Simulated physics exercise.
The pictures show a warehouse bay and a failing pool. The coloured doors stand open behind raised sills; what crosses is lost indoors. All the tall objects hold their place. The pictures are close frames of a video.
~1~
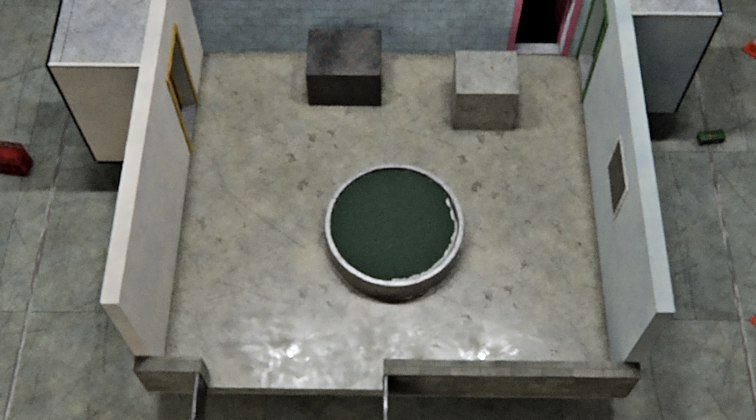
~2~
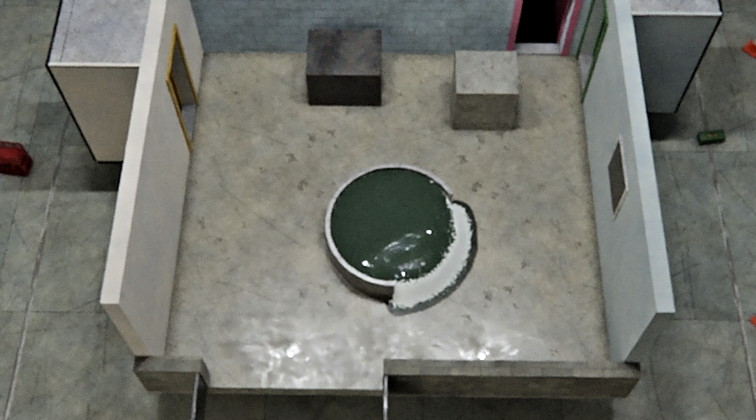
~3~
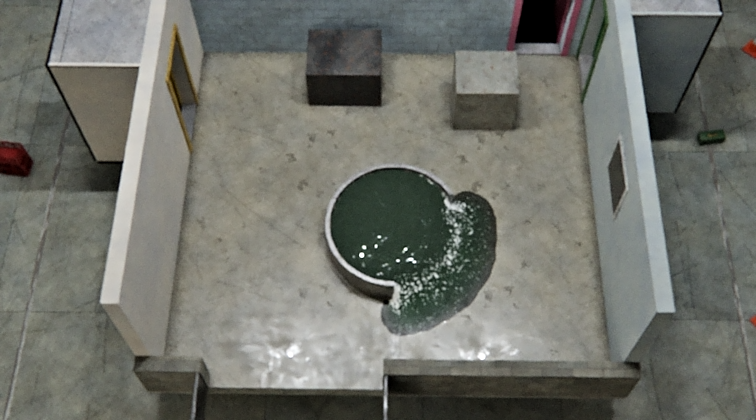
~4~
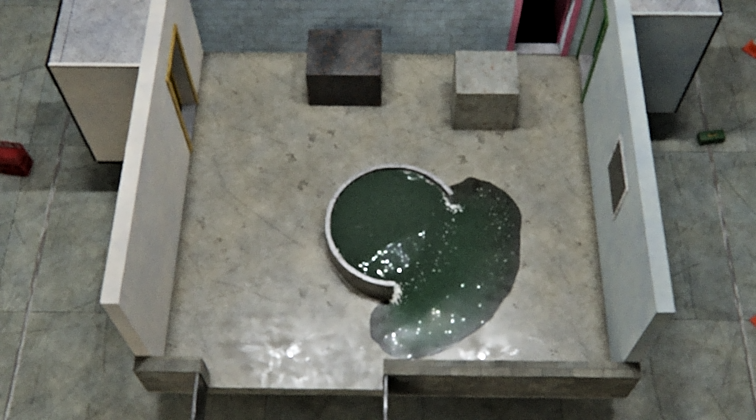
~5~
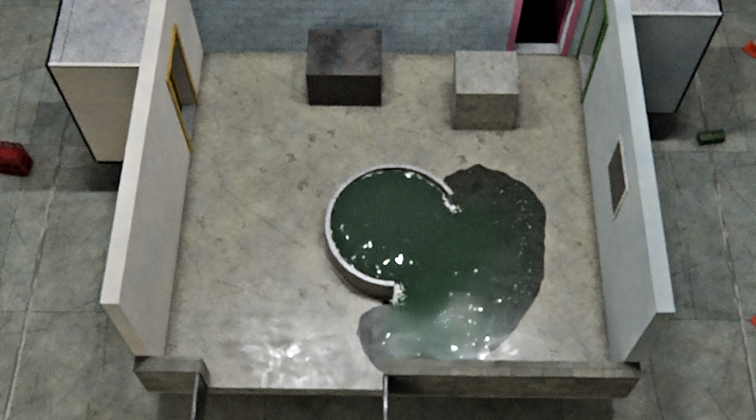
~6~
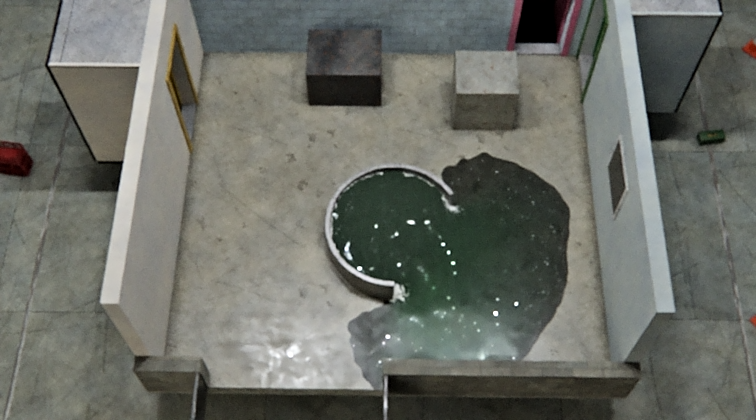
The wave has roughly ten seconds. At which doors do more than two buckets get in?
In the end: The pink door floods; the yellow door holds within the limit; the green door holds within the limit.
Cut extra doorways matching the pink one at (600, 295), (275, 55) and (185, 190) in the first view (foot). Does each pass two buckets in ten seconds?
In turn: Floods, keeps below it, takes less.
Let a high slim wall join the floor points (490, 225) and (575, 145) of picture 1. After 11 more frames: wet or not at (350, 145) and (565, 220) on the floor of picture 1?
In that order: Not flooded, covered.
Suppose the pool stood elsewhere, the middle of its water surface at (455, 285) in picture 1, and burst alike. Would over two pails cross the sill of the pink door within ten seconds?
My reading: Pink door floods.
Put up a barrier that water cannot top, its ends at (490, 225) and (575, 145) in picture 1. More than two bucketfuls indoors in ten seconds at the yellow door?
The yellow door holds.
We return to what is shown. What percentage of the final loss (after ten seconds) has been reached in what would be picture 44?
Roughly 35 per cent.
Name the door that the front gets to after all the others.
That is the yellow one.
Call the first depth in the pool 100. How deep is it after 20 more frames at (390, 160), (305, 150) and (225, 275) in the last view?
Roughly 0, 0 and 0 per cent, in turn.
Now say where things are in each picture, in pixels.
The first frame shows the pool at (394, 225) is whole and still.
In the second frame, water pours out at (450, 263) and has run to (395, 310).
In the third frame, water pours out at (449, 264) and has run to (394, 327).
In the fourth frame, water pours out at (449, 264) and has run to (394, 349).
In the fifth frame, water pours out at (449, 264) and has run to a hidden place.
In the sixth frame, the front is at (549, 191), out from the gap at (449, 264).
A moment on, water covers 30 % of the floor; the pink door not reached, the yellow door not reached, the green door not reached.
Next, water covers 30 % of the floor; the pink door not reached, the yellow door not reached, the green door not reached.
Then, water covers 35 % of the floor; the pink door wet at the sill, nothing in, the yellow door not reached, the green door wet at the sill, nothing in.
Later, water covers 60 % of the floor; the pink door over two buckets in, the yellow door not reached, the green door wet at the sill, nothing in.
In the end, water covers 80 % of the floor; the pink door far over two buckets in, the yellow door wet at the sill, nothing in, the green door wet at the sill, nothing in.
